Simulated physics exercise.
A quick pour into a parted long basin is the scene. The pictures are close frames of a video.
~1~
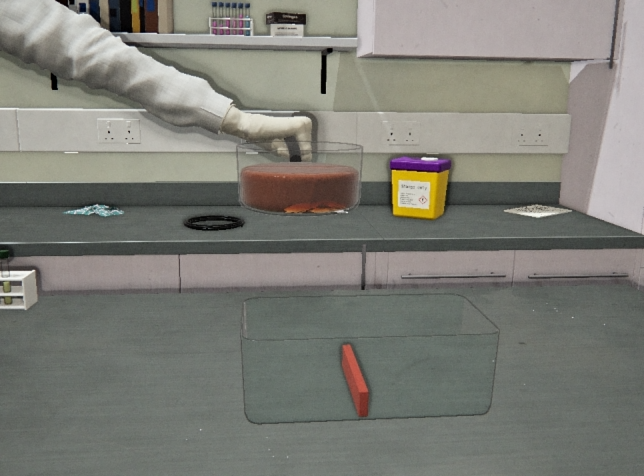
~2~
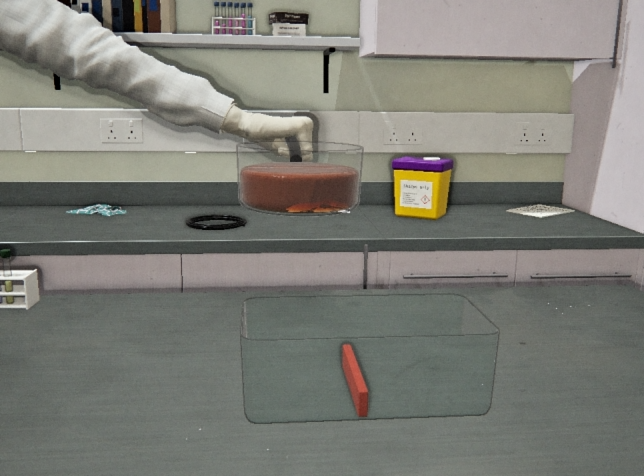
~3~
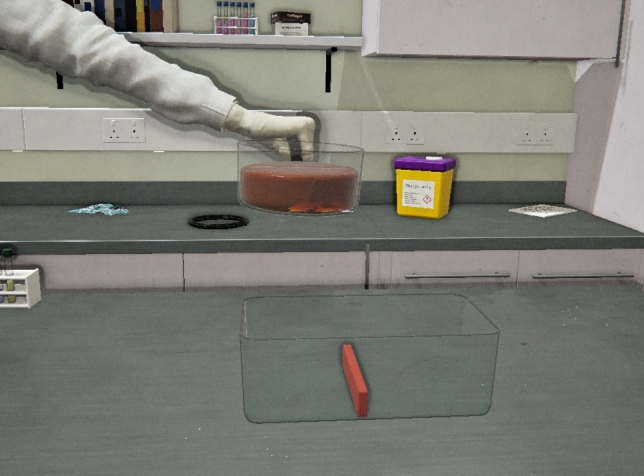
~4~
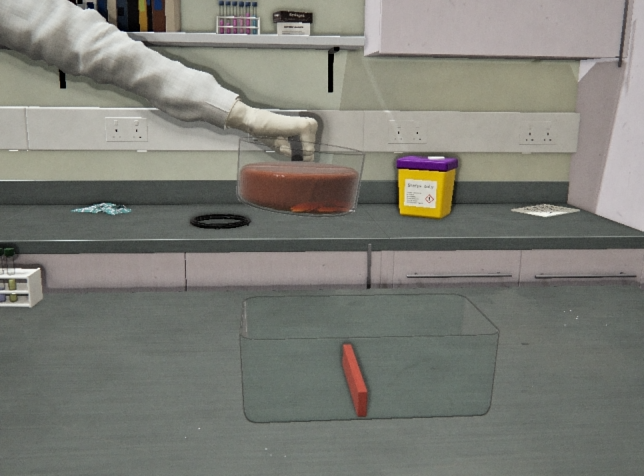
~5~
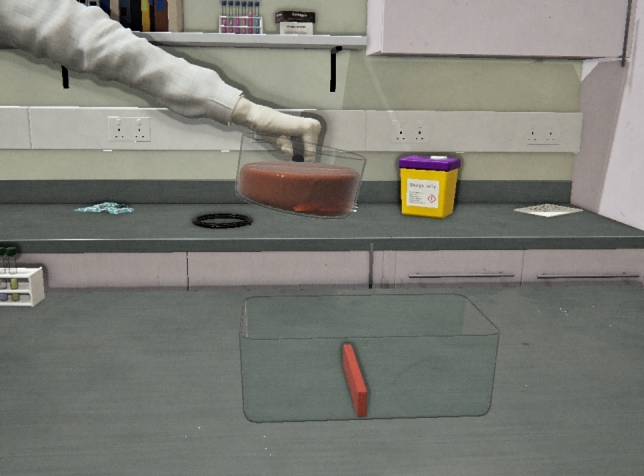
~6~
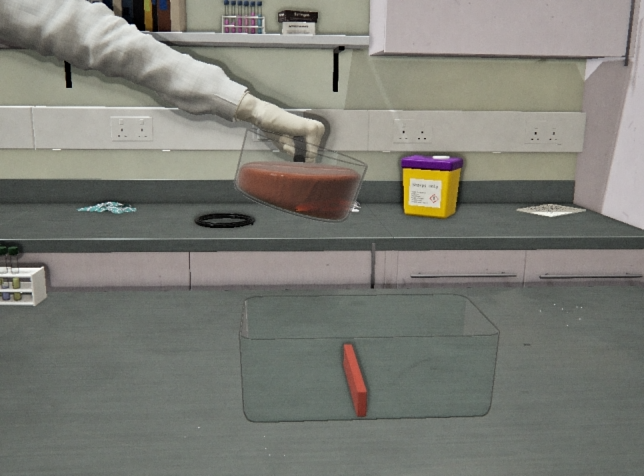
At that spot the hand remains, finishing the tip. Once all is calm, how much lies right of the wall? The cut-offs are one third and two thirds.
Once it settles, the part right of the wall is beyond two thirds, I'd say.
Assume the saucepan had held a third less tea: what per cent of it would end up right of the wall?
It should come out close to 90 per cent.
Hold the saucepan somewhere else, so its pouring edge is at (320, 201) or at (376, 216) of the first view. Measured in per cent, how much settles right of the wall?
About 45 per cent, then about 90 per cent.
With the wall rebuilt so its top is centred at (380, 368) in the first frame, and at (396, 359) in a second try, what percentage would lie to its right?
First try around 60 percent; second try around 45 percent.
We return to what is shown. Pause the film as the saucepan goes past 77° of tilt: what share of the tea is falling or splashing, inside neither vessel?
Something like 45 per cent of it.
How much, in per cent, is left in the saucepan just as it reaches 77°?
It works out to close to 50 percent.
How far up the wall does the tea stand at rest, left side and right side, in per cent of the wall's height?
10 left, 80 right, give or take.
A moment on, the saucepan is tipped on its side and 51 per cent is still to pour, 0 is left of the wall and 5 right of it.
Next, the saucepan is tipped right over and 10 per cent is still to pour, 5 is left of the wall and 70 right of it.
Then the saucepan is tipped right over and 1 per cent is still to pour, 10 is left of the wall and 85 right of it.
Later the saucepan is tipped right over and 0 per cent is still to pour, 11 is left of the wall and 88 right of it.
In the end 11 per cent lies left of the wall, 88 right of it and 2 outside.
